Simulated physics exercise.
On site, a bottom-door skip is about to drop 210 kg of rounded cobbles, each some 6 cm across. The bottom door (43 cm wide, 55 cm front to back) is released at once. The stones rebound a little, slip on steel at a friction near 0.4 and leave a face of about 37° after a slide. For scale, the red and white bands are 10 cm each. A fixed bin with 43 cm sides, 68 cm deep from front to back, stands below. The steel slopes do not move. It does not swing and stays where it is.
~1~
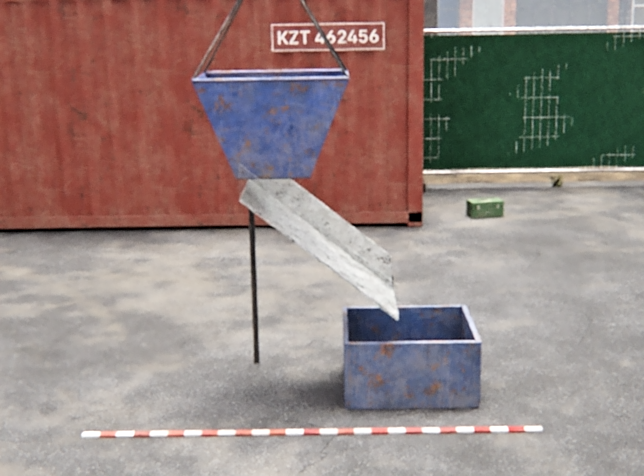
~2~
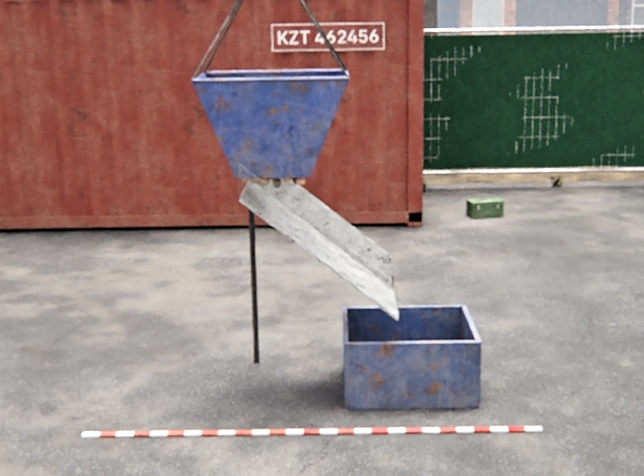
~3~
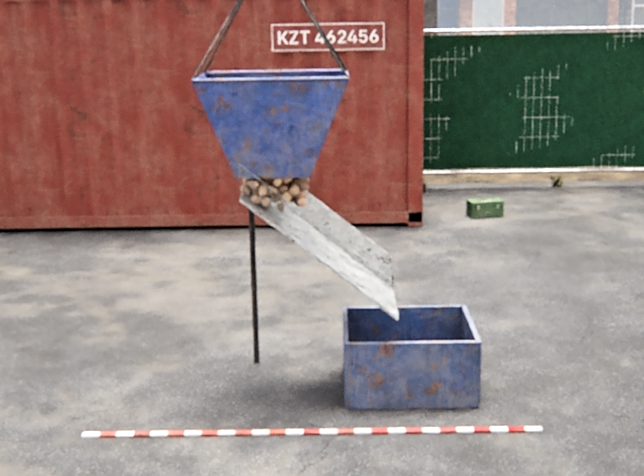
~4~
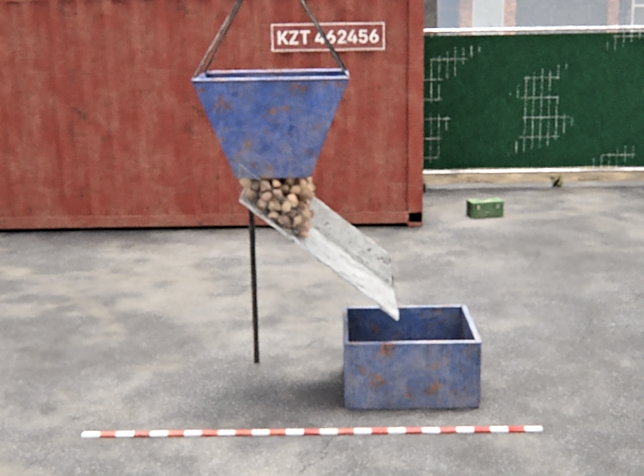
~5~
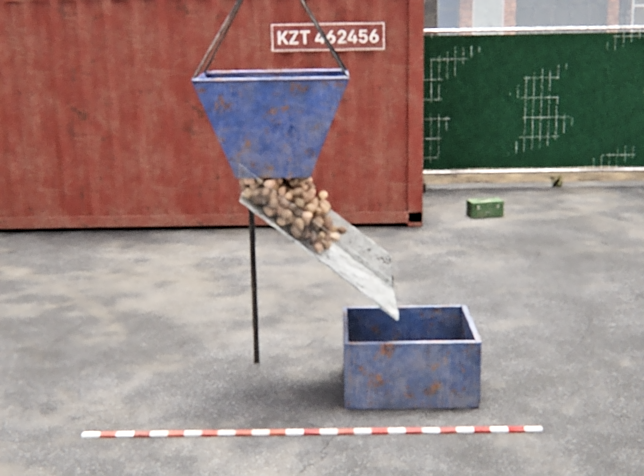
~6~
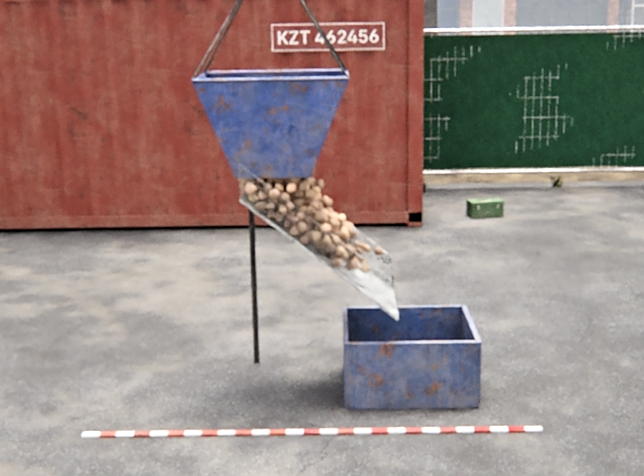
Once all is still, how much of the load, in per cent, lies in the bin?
Close to 97 in a hundred.
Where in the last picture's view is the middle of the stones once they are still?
Their middle is at about (427, 360).
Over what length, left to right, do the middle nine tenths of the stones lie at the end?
Roughly 70 cm.
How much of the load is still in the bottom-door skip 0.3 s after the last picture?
Roughly 10 per cent is still inside.
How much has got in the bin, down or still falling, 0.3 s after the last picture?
About 15 per cent by then.
Then, 0.3 s after the last picture, 12 % in the bottom-door skip, 70 % on the steel, 4 % falling or lying left of the bin, 14 % falling or lying in the bin; the stones farthest right are at (462, 368).
Then, 0.7 s after the last picture, 0 % in the bottom-door skip, 42 % on the steel, 58 % falling or lying in the bin; the stones farthest right are at (466, 355).
Then, 1.3 s after the last picture, 0 % in the bottom-door skip, 98 % falling or lying in the bin, 2 % falling or lying beside or right of the bin; the stones farthest right are at (516, 363).
Then, 2.2 s after the last picture, 0 % in the bottom-door skip, 97 % falling or lying in the bin, 2 % falling or lying beside or right of the bin; the stones farthest right are at (555, 384).
Then, 4.1 s after the last picture, 0 % in the bottom-door skip, 97 % in the bin, 2 % beside or right of the bin; the stones farthest right are at (555, 384).
